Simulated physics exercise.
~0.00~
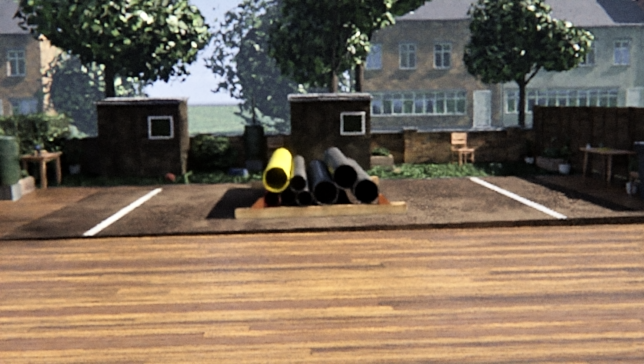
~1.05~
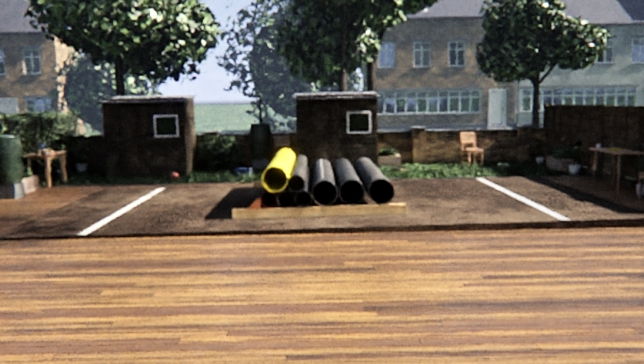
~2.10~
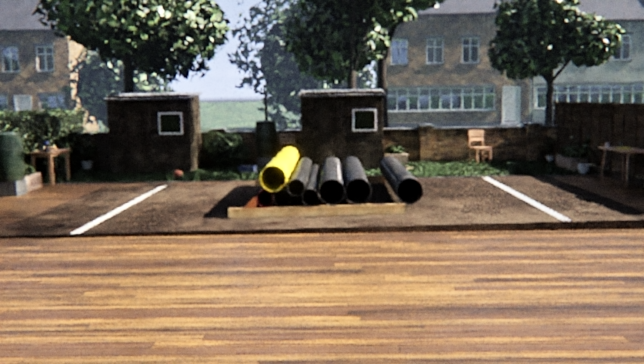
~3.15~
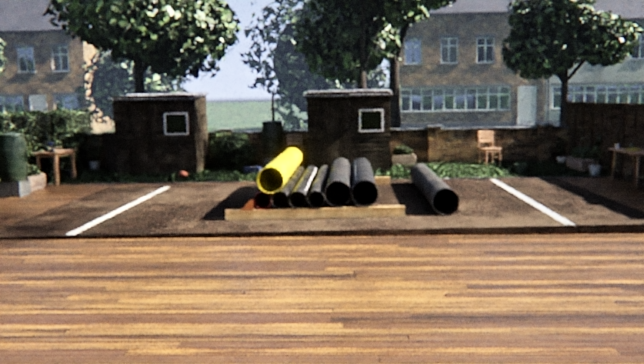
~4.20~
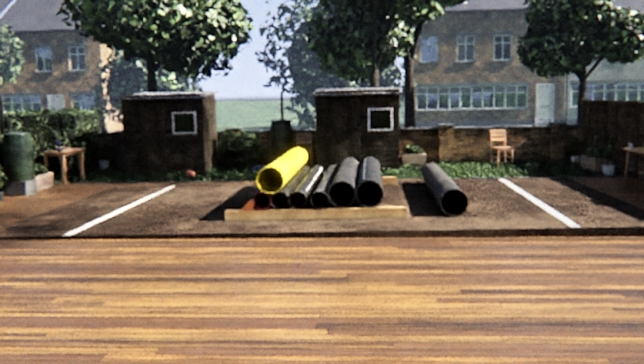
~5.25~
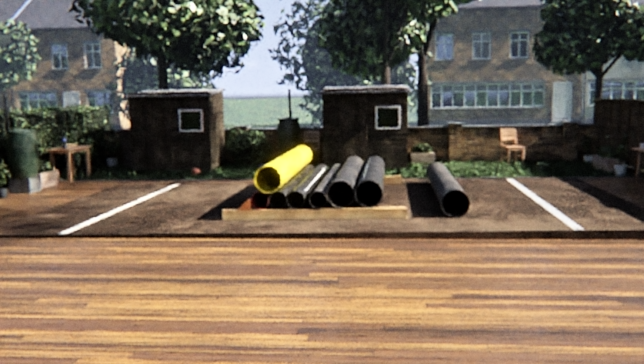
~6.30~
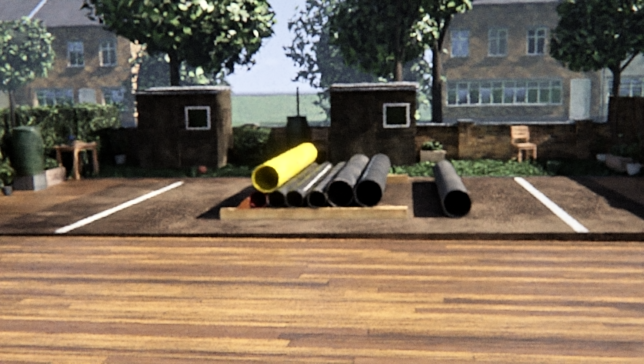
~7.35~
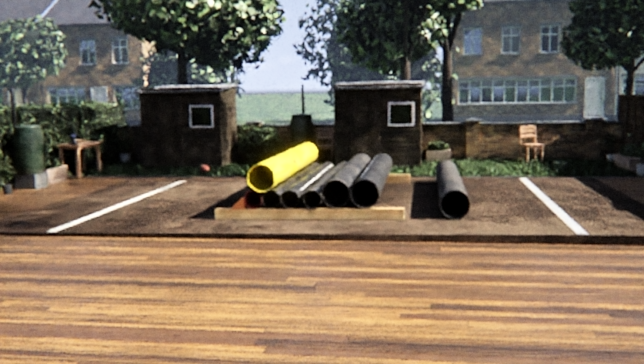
Stack of dark pipes topped by a yellow one slumping rightward, one black pipe rolling off onto soil and stopping inside the white line.
